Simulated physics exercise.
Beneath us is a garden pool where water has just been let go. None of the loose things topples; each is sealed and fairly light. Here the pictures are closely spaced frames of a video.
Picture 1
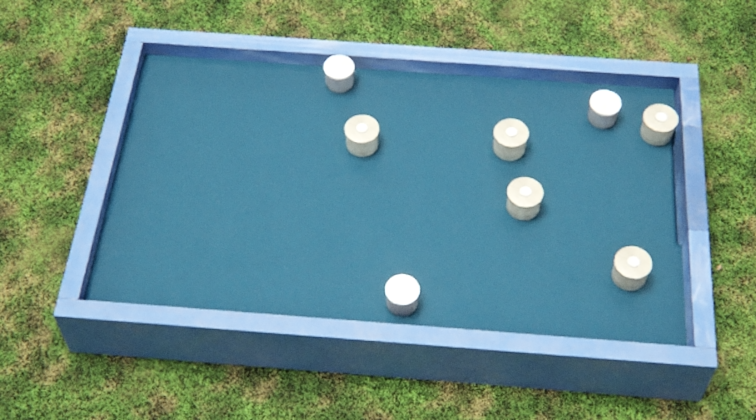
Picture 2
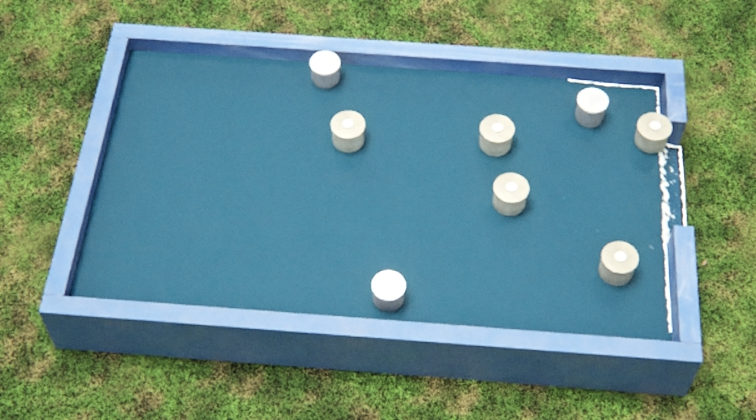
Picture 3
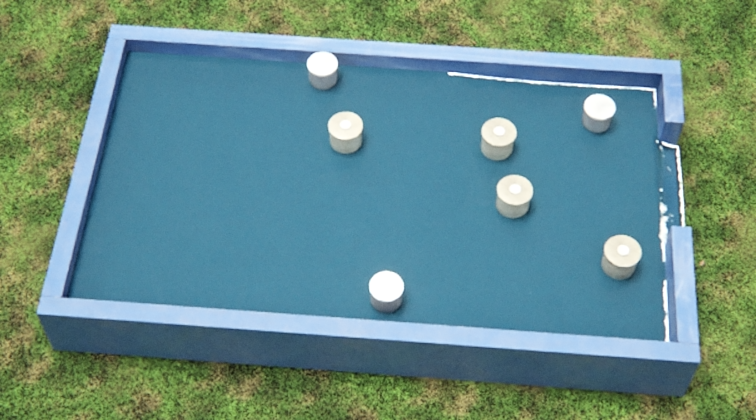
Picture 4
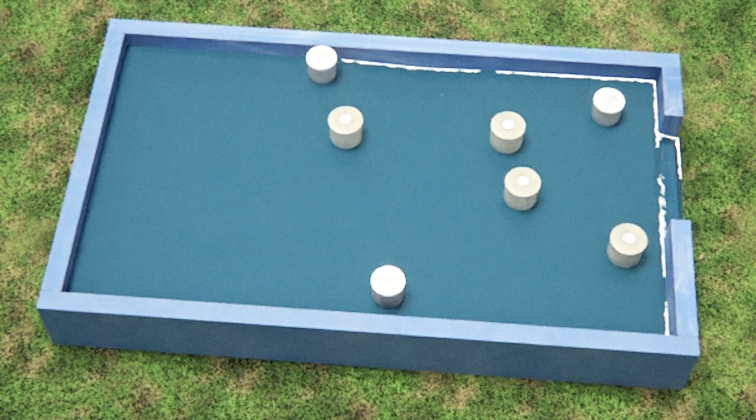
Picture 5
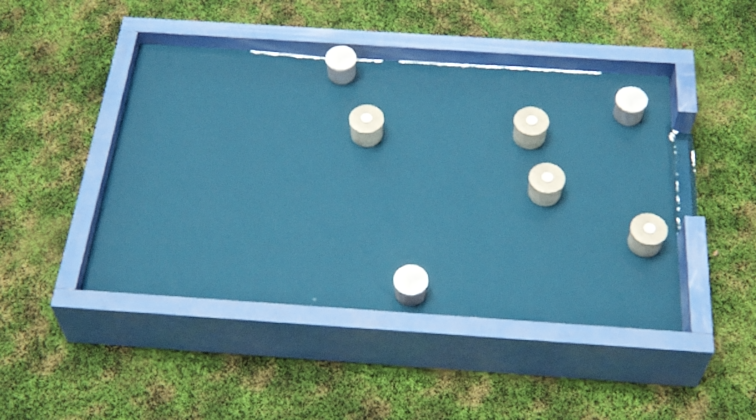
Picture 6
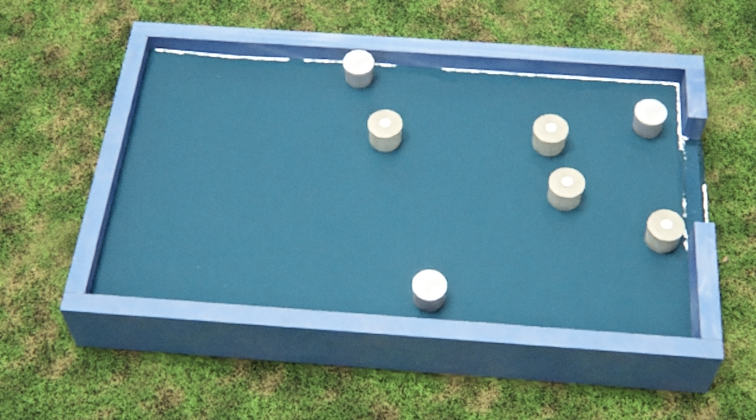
Garden pool with pale floating tubs, a gap opening in the right wall, one tub leaving, the others drifting slightly right.
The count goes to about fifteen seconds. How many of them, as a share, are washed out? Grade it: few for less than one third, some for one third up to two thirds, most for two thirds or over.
Grade: Some.
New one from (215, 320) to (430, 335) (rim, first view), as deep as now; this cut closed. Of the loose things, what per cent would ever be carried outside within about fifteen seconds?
Some 10 in a hundred.
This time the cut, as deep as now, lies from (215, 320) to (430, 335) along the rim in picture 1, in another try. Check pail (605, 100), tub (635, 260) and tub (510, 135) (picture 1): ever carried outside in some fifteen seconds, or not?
First never exits, second never exits, third never exits.
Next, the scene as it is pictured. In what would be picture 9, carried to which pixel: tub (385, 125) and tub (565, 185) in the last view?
Estimated: (412, 128); (601, 181).
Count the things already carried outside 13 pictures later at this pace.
I get 4.
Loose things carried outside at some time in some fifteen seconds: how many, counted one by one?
It comes out at 5.
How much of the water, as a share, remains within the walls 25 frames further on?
I make it 70 percent.
A moment on, 3 of 8 are out; 5 afloat.
Next, 4 of 8 are out; 4 afloat.
Later, 5 of 8 are out; 3 afloat.
In the end, 5 of 8 are out; 3 afloat.
